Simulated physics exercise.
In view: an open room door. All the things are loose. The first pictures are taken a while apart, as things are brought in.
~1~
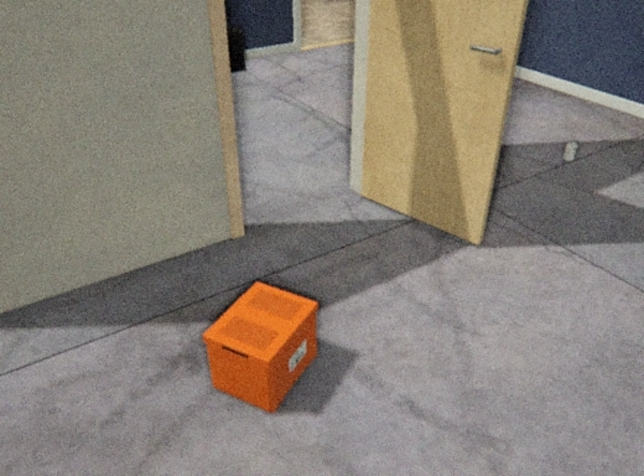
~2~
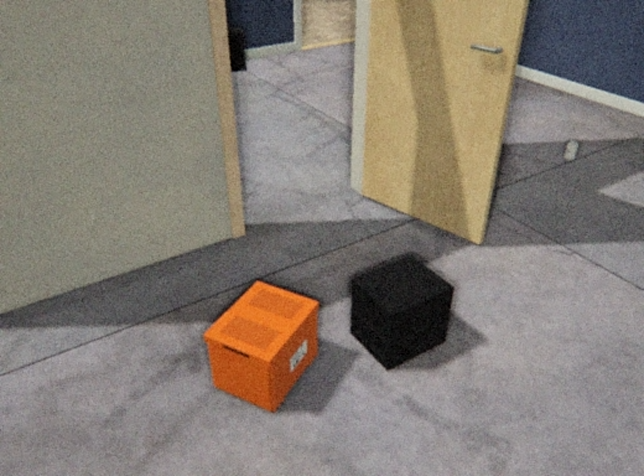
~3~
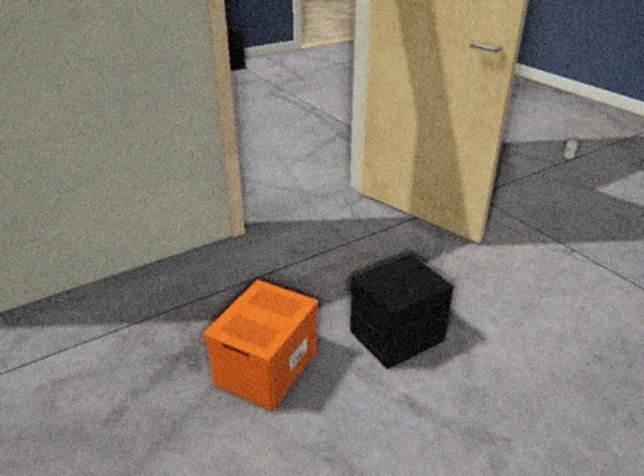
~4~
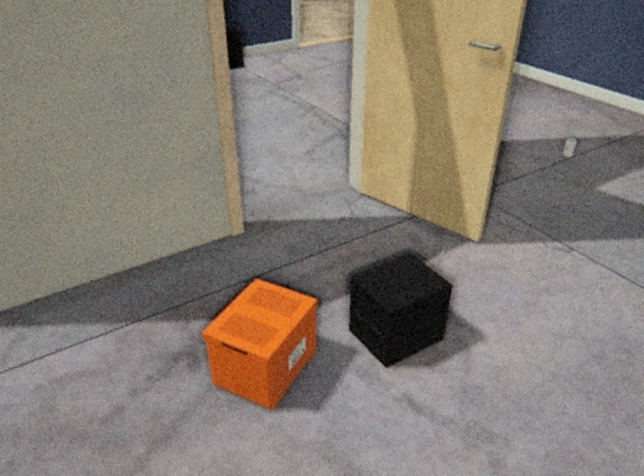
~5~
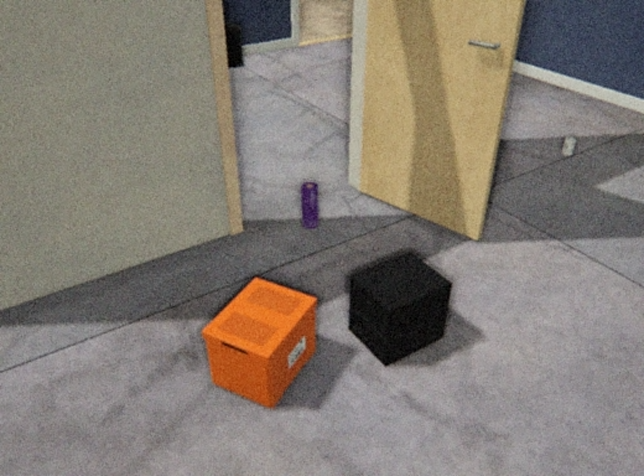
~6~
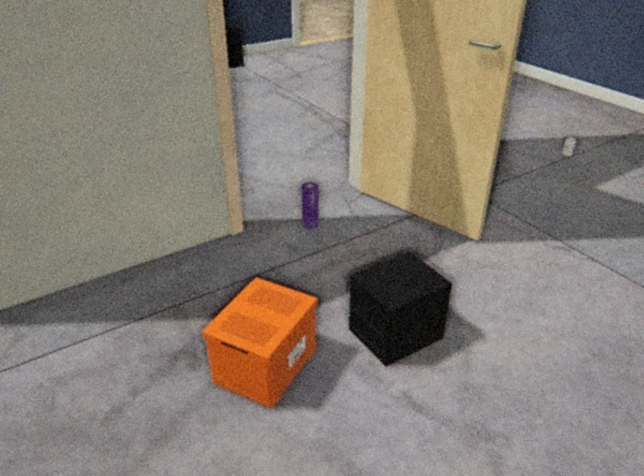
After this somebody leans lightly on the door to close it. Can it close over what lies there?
Here the door reaches the frame.
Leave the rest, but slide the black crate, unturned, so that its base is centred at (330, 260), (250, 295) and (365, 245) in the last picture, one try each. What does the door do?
First try: It jams; second try: It closes; third try: It stops short.
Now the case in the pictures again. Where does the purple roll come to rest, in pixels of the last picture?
Near (267, 186).
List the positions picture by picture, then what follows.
The first picture shows door wide open and still.
The second picture shows door wide open and still; black crate (400, 311); orange tote (265, 345).
The third picture shows door wide open and still; black crate (400, 310); orange tote (265, 344).
The fourth picture shows door wide open and still; black crate (398, 309); orange tote (264, 343).
The fifth picture shows door wide open and still; black crate (398, 307); orange tote (264, 342).
The sixth picture shows door wide open and still; purple roll (310, 206); black crate (398, 307).
Then, 0.80 s past the last view, open by 60°.
Then, 1.30 s past the last view, open by 11°; purple roll displaced about its own width near (294, 200).
Then, 1.70 s past the last view, open by 0°; purple roll rocked 61° from its first pose near (264, 185).
Finally, open by 0°; down or leaning hard on the floor, purple roll; the other 2 still in place. Final places as the last picture's camera would see them, purple roll near (267, 186).
